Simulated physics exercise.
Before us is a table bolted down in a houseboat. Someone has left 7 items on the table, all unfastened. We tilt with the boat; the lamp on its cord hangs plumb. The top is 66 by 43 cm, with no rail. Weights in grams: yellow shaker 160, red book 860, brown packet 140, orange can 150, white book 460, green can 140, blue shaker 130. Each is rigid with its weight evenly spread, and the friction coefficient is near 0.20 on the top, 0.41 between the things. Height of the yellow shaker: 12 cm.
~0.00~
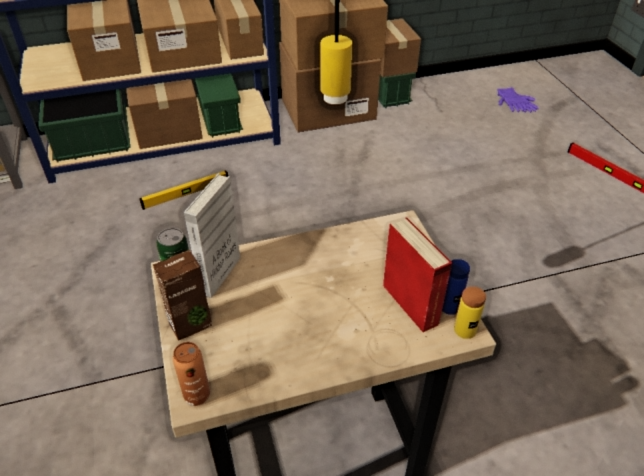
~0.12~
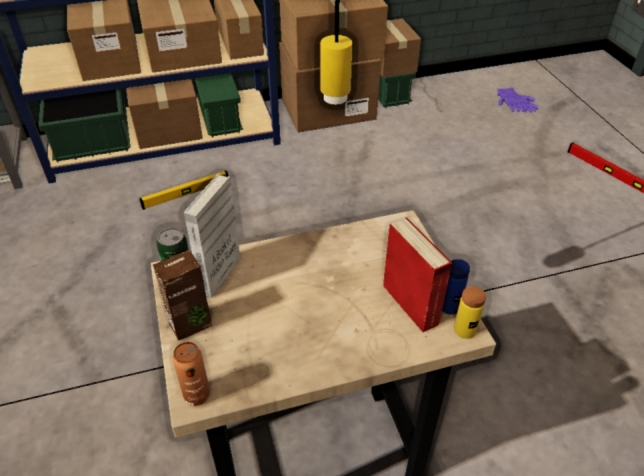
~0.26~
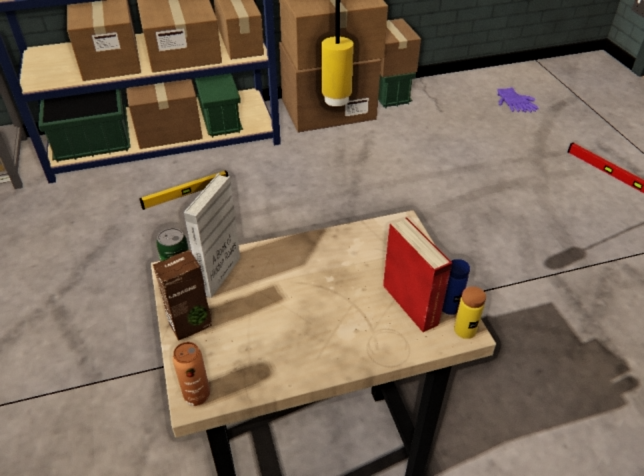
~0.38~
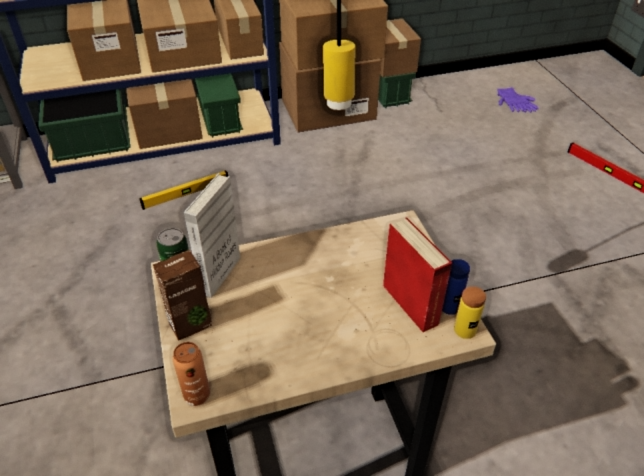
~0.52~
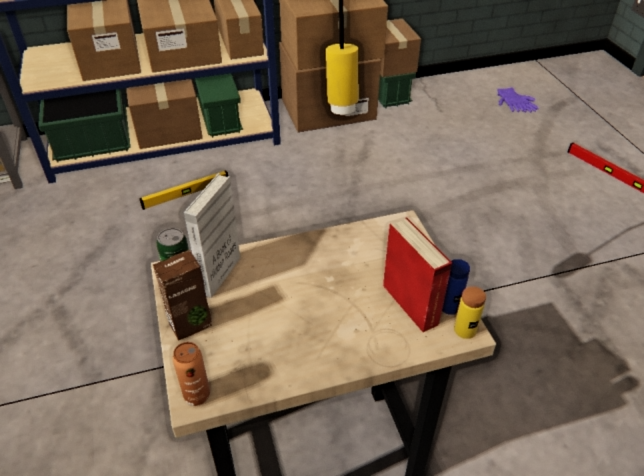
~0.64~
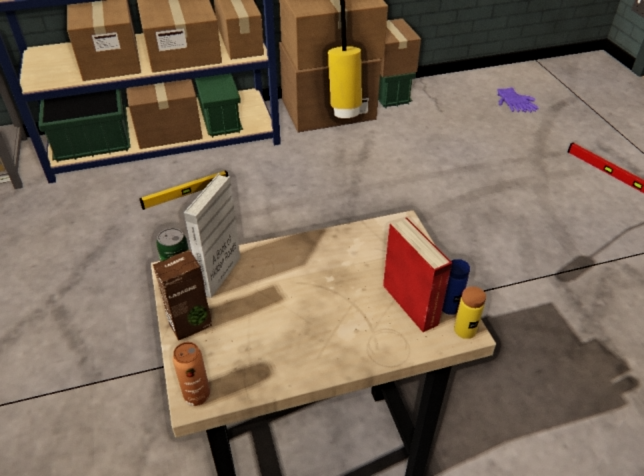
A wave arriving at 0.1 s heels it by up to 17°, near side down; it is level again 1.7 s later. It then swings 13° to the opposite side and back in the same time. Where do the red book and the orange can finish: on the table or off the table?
The red book goes over the edge; the orange can goes over the edge.
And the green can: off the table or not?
The green can ends on the table.
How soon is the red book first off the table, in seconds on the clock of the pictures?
At about 1.3 s.
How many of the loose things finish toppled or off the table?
That comes to 6.
Around 1.24 s, heel 13°, near side down; yellow shaker, orange can and blue shaker now off the table; red book shifted 13 cm near (440, 321); white book on its side.
Around 1.54 s, heel 4°, near side down; red book and brown packet now off the table; white book on its side; green can shifted 24 cm.
Around 2.04 s, heel 2°, far side down; white book now off the table; green can shifted 26 cm.
Finally (4.0 s), off the table, yellow shaker, red book, brown packet, orange can, white book and blue shaker; not toppled but over 5 cm from the start, green can.
